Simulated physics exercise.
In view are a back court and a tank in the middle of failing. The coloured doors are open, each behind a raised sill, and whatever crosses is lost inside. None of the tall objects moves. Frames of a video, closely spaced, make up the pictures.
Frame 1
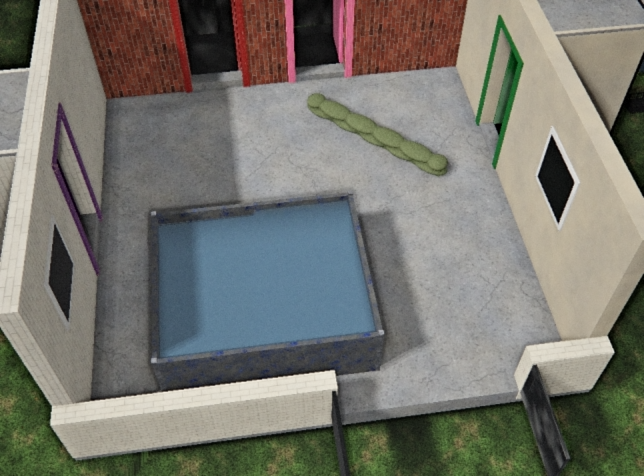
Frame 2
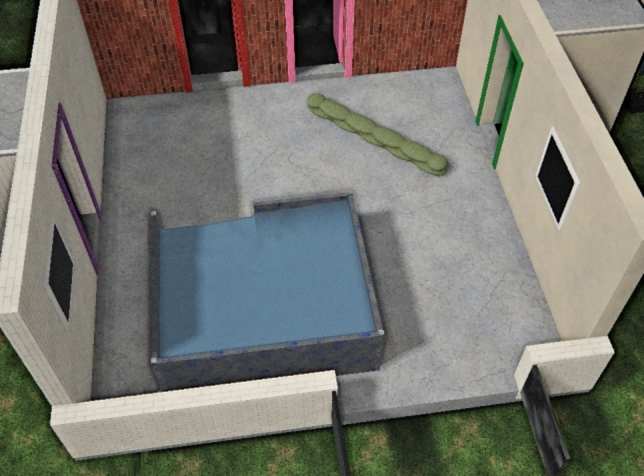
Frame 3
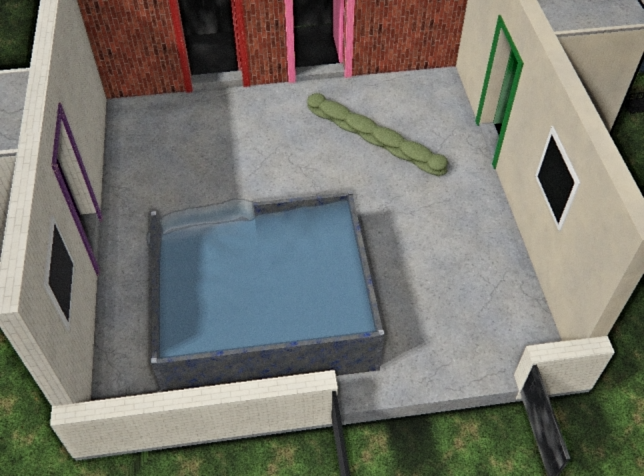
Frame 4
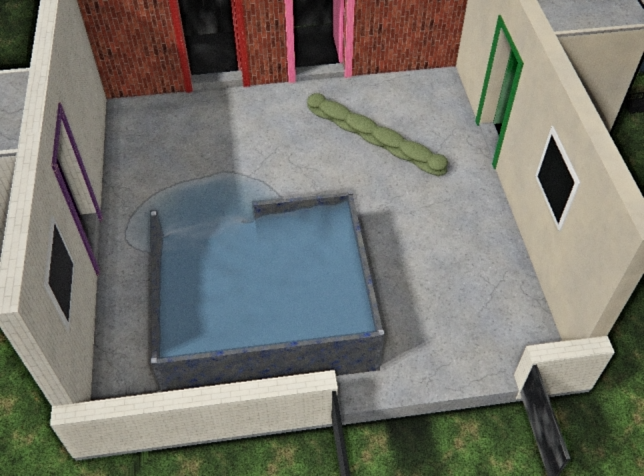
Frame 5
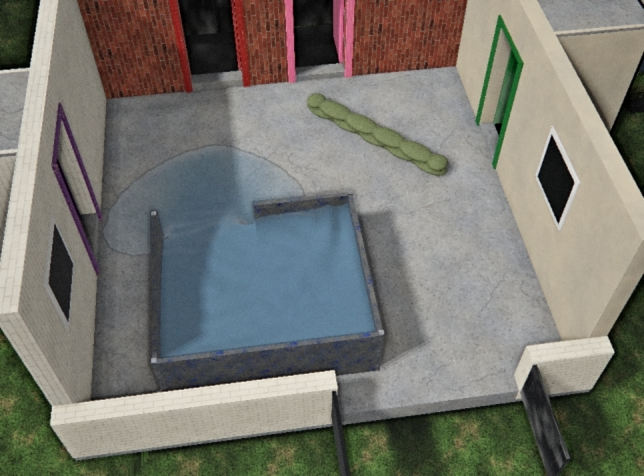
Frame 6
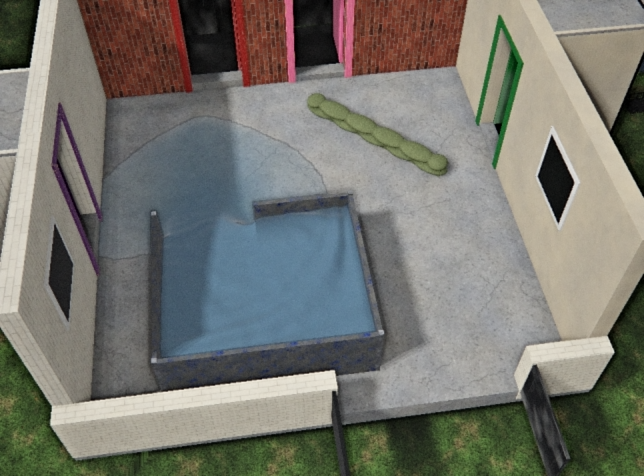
At the start, still blue water fills an open tank in a walled back court with coloured doorways and a green braided roll on the paving. Part of the tank's far side opens into a gap, and water pours through it, spreading in a widening, rounded sheet across the grey floor.
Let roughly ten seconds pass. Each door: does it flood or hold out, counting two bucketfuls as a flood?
Red door floods, green door floods, purple door holds out, pink door floods.
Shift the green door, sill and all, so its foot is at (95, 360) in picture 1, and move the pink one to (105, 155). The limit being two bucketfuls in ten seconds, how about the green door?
Checking it, I find the green door escapes flooding.
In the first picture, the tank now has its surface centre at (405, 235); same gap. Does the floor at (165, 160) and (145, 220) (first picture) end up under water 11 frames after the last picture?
As listed: Awash, not flooded.
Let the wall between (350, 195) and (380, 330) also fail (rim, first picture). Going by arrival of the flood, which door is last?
That would be the one in purple.
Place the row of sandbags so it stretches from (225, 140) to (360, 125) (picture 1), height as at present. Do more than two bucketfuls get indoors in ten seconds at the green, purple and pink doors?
Briefly: Green door exceeds the limit; purple door remains short; pink door remains short.
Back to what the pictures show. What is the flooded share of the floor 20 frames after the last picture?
Estimated share: Around 60 %.
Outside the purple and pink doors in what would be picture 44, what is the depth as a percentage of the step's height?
Some 50 percent and then some 130 percent.
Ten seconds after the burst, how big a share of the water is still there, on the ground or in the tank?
80 per cent.
A moment on, water covers 35 % of the floor; the red door over two buckets in, the green door not reached, the purple door wet at the sill, nothing in, the pink door not reached.
Next, water covers 40 % of the floor; the red door far over two buckets in, the green door not reached, the purple door wet at the sill, nothing in, the pink door under two buckets in.
Then, water covers 60 % of the floor; the red door far over two buckets in, the green door not reached, the purple door wet at the sill, nothing in, the pink door over two buckets in.
Later, water covers 95 % of the floor; the red door far over two buckets in, the green door over two buckets in, the purple door wet at the sill, nothing in, the pink door far over two buckets in.
In the end, water covers 95 % of the floor; the red door far over two buckets in, the green door over two buckets in, the purple door wet at the sill, nothing in, the pink door far over two buckets in.
